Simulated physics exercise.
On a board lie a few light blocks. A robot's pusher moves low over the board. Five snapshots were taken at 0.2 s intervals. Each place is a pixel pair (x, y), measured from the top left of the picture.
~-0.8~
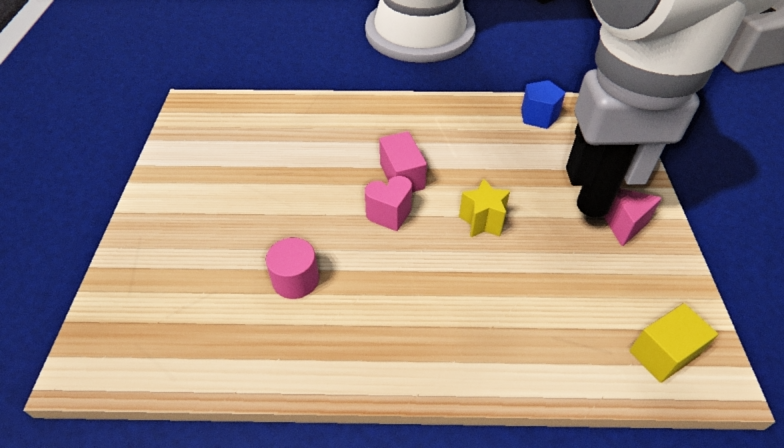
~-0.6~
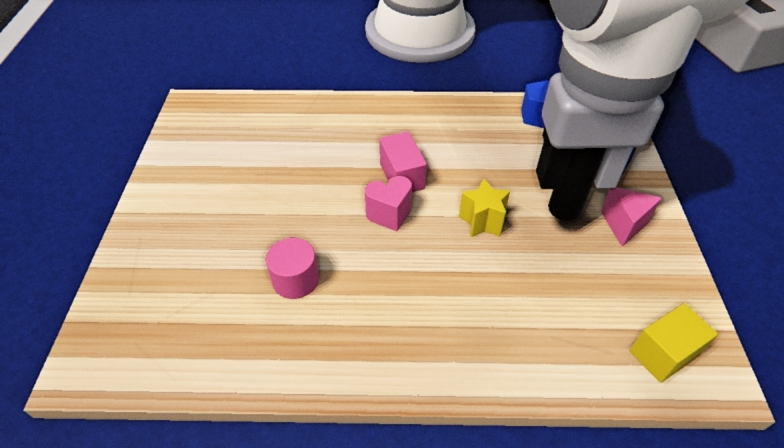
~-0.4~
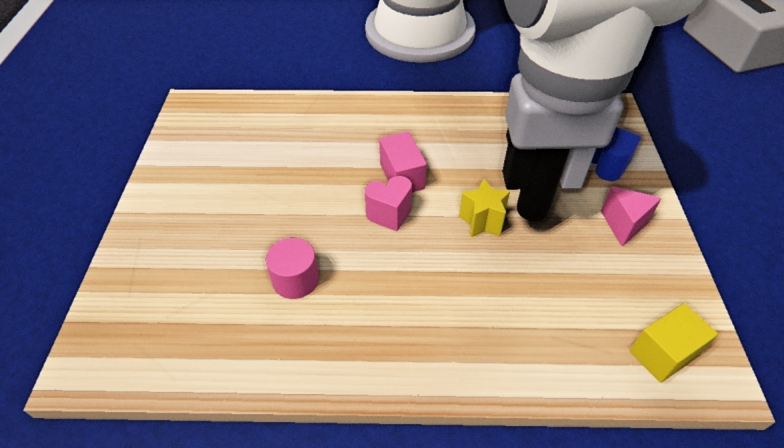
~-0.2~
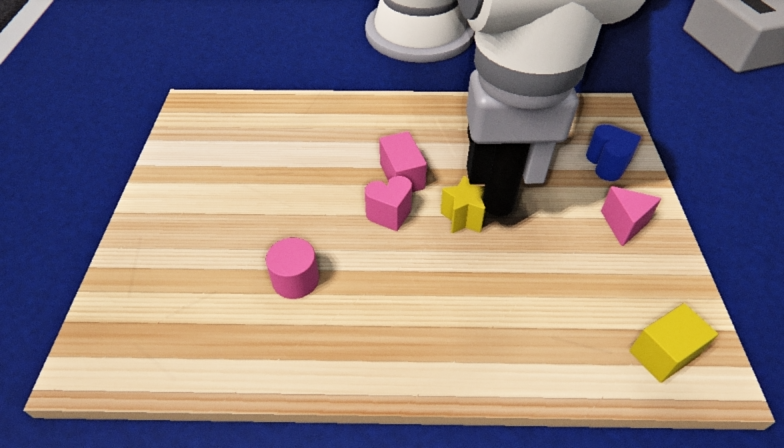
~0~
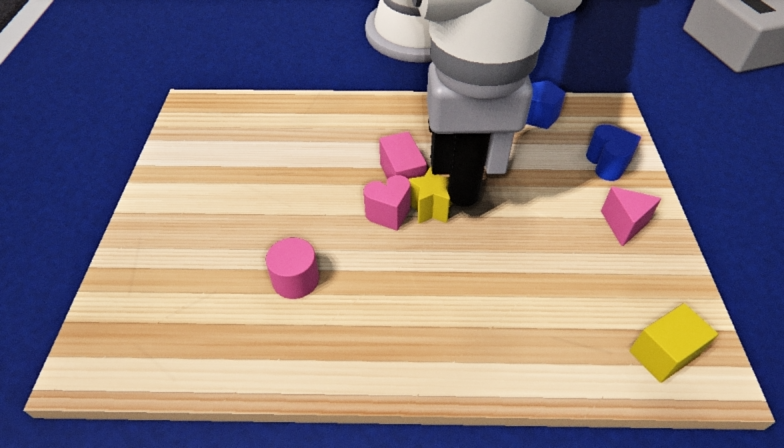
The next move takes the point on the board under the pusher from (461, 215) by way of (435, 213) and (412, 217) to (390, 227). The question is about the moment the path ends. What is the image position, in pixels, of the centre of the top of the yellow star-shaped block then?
I expect it at (386, 179).
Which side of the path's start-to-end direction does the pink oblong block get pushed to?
It will end up to the right.
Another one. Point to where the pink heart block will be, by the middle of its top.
By then it is at (343, 179).
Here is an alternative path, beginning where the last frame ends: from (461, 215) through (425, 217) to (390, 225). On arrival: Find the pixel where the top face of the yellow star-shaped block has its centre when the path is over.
I'd guess (381, 178).
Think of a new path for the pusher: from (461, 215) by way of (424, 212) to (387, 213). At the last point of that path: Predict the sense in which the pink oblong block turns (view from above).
If we look at it from overhead, the pink oblong block pivots clockwise.
The first path, step by step. Halfway along, pusher at (424, 195); pink heart block at (361, 182), turned 20° anticlockwise; pink oblong block at (388, 143); yellow star-shaped block at (400, 174), turned 25° clockwise.
At the end, pusher at (390, 209); pink heart block at (343, 179), turned 35° anticlockwise; pink oblong block at (386, 143), turned 15° clockwise; yellow star-shaped block at (386, 179), turned 60° clockwise.
